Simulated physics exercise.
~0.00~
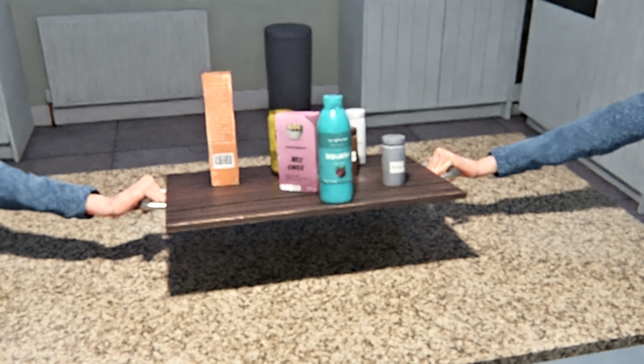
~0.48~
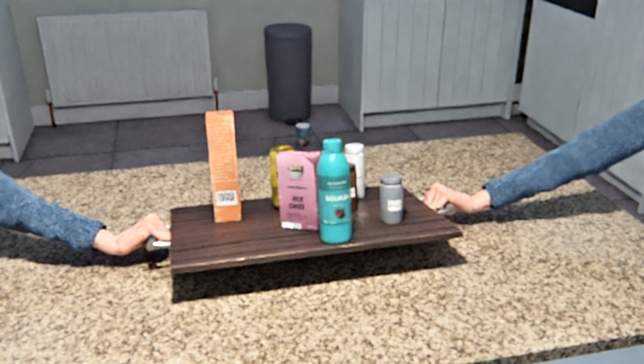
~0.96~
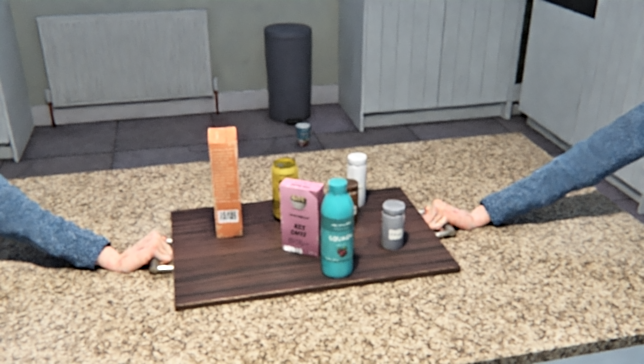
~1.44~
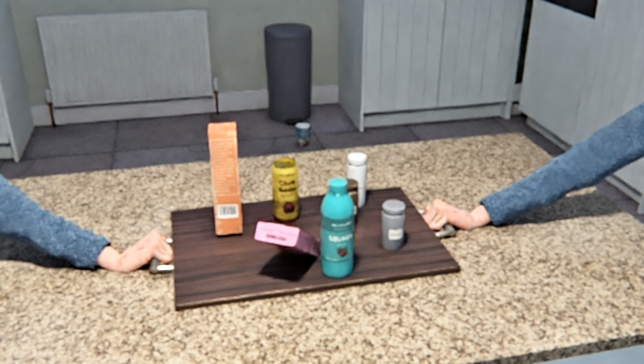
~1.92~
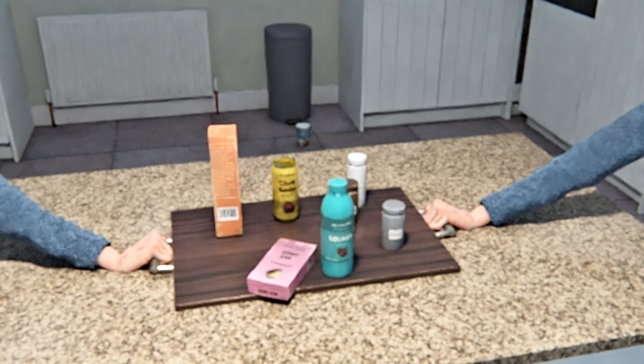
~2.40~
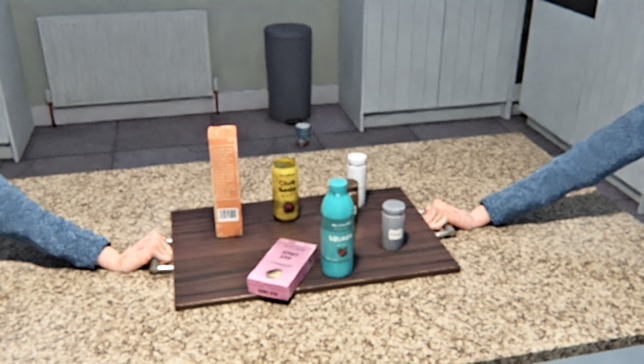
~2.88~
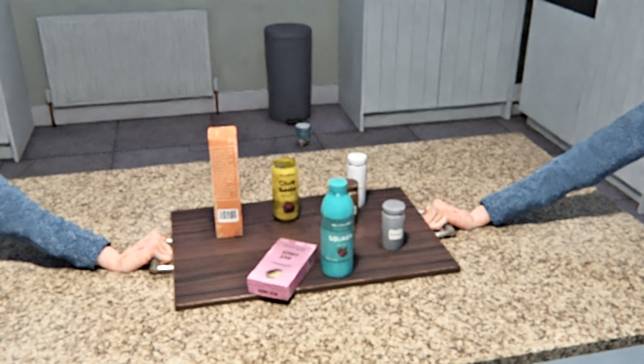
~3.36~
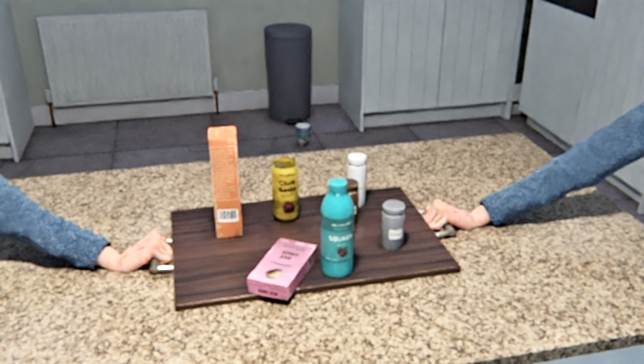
A pink packet toppled over toward the front of a dark wooden tray as two hands lowered it onto a speckled counter, ending on its side beside the turquoise bottle, while the tall orange carton, yellow can and other containers stayed standing.
